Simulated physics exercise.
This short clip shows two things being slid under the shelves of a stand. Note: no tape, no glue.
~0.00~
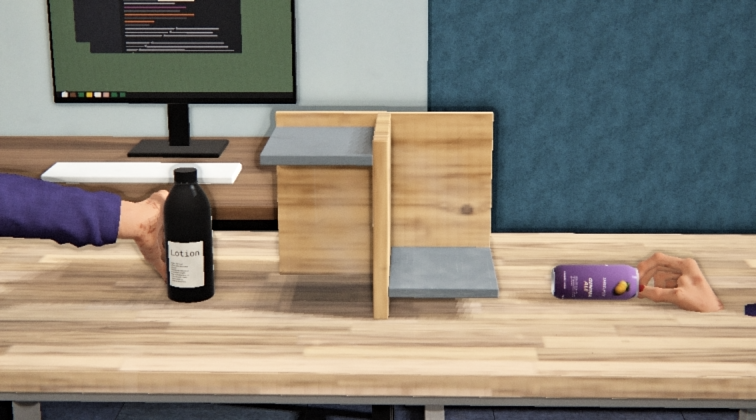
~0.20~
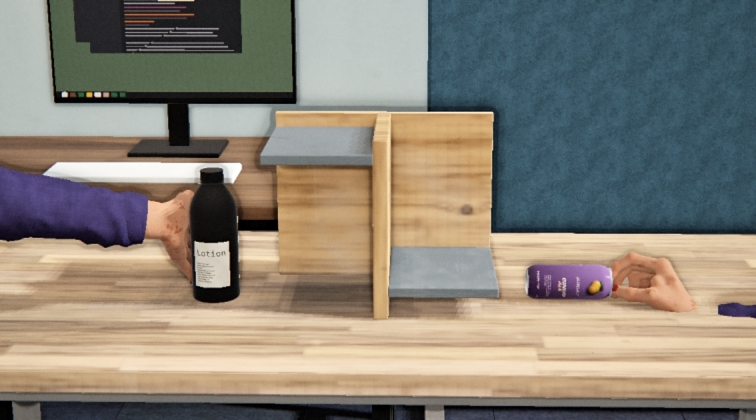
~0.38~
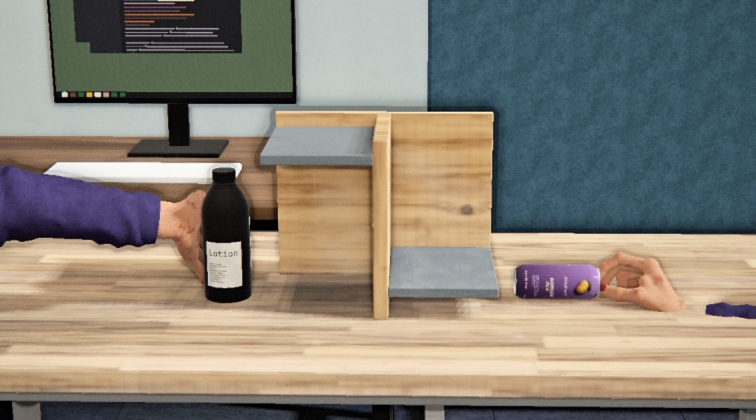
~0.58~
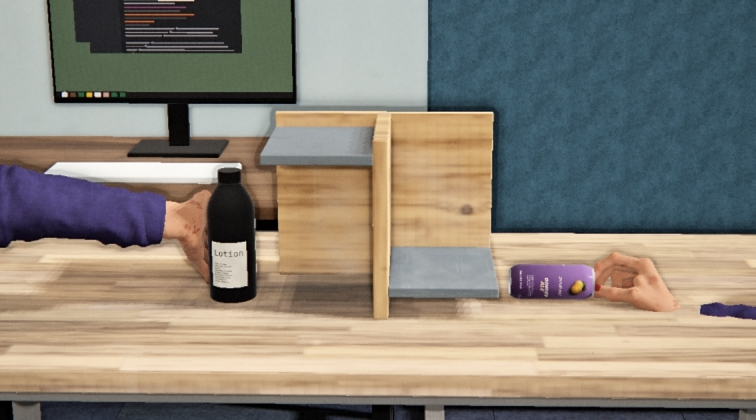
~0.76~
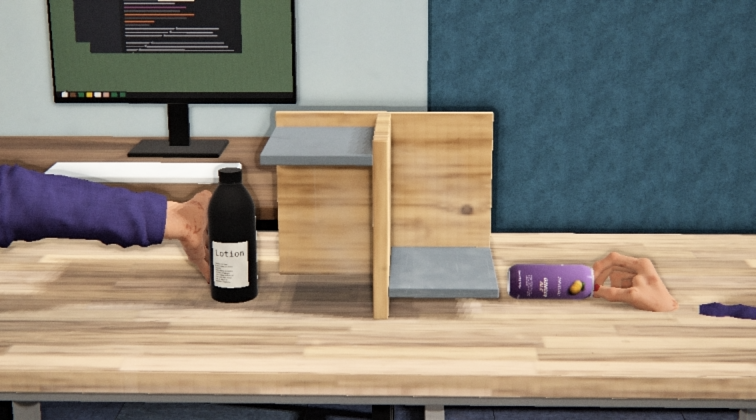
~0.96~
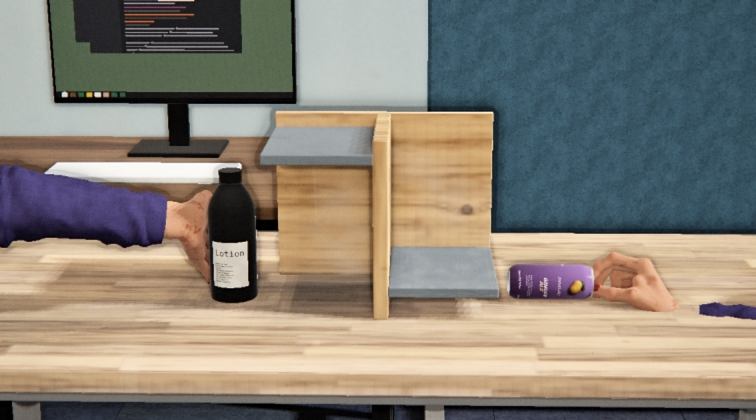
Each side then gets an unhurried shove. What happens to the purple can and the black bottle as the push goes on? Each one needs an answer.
In the end the purple can is held at the edge, the black bottle passes beneath.
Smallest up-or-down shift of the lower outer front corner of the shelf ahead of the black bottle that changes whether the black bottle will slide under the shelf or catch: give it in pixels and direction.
Shift: Approx. 20 px, direction down.
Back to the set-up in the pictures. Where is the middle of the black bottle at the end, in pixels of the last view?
(298, 235).
After 1.24 s, purple can sliding up to the opening near (536, 282); black bottle sliding up to the opening near (251, 234).
At rest (2.2 s), the purple can stops at the shelf, near (536, 282); the black bottle goes under, near (298, 234).
